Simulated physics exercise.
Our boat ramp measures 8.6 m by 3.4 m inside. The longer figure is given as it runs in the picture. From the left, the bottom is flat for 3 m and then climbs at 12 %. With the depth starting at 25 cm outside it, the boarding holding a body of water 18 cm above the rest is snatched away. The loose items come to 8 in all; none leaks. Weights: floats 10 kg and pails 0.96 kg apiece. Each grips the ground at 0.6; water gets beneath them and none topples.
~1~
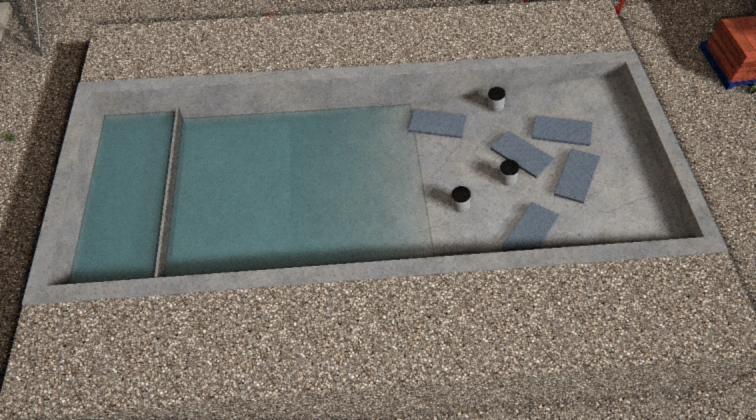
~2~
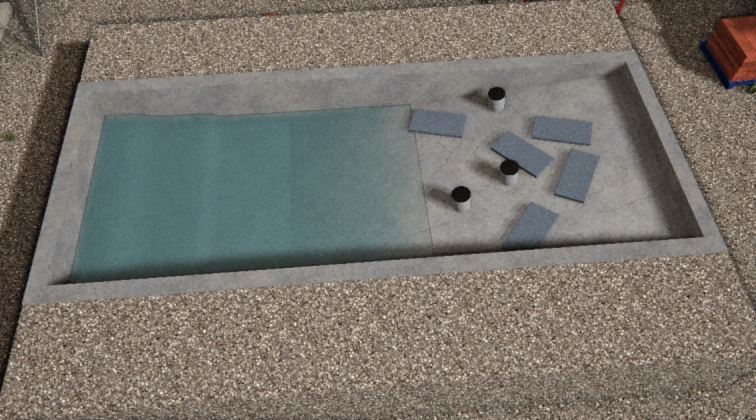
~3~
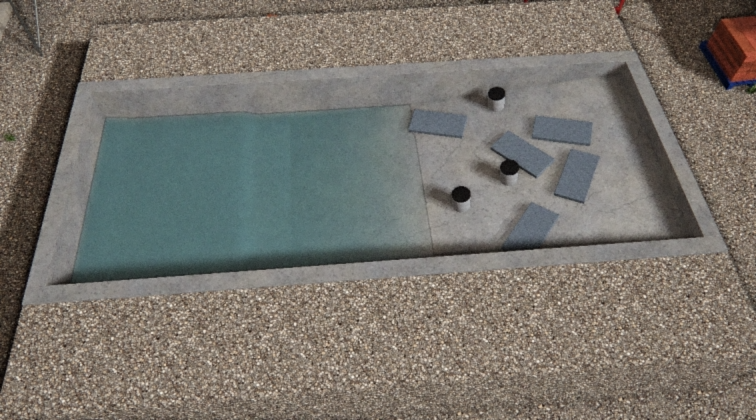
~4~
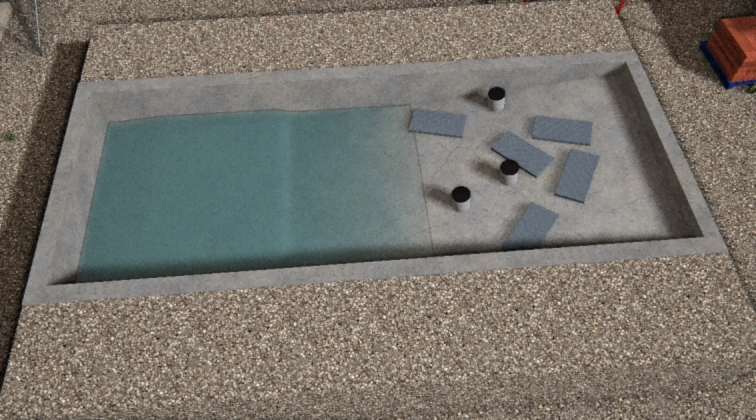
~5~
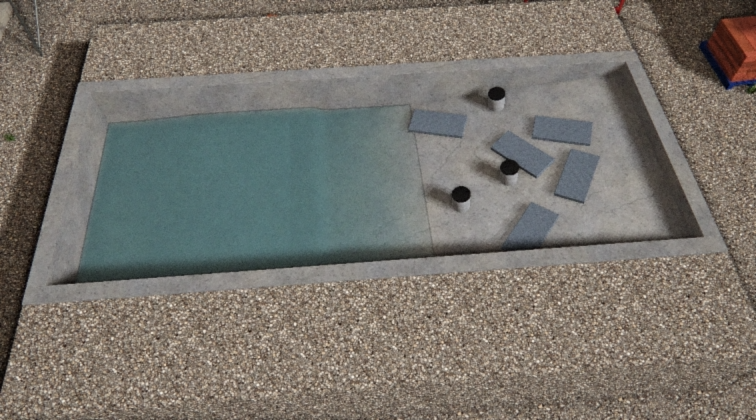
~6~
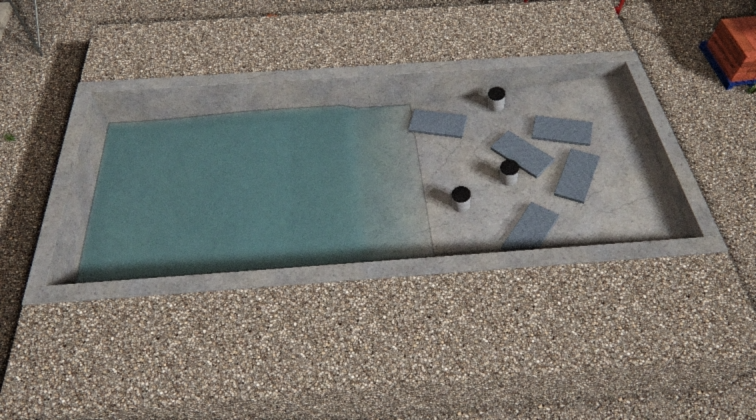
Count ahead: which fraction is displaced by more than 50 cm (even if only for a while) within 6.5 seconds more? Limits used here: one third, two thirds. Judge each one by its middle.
Answer: One to two thirds.
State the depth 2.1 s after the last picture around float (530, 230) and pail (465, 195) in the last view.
About 4 and 3 cm.
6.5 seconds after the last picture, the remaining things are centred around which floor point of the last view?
Near (456, 173).
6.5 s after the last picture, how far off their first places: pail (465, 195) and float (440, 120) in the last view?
Shifts: 120 cm / 250 cm.
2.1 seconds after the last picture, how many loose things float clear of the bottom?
At that moment 3.
Then, 0.6 s after the last picture 0 of 8 are over 50 cm from their spots; 0 afloat.
Then, 2.1 s after the last picture 1 of 8 are over 50 cm from their spots; 3 afloat.
Then, 4.1 s after the last picture 4 of 8 are over 50 cm from their spots; 3 afloat.
Then, 6.5 s after the last picture 5 of 8 are over 50 cm from their spots, and 5 have been at some point; 2 afloat.
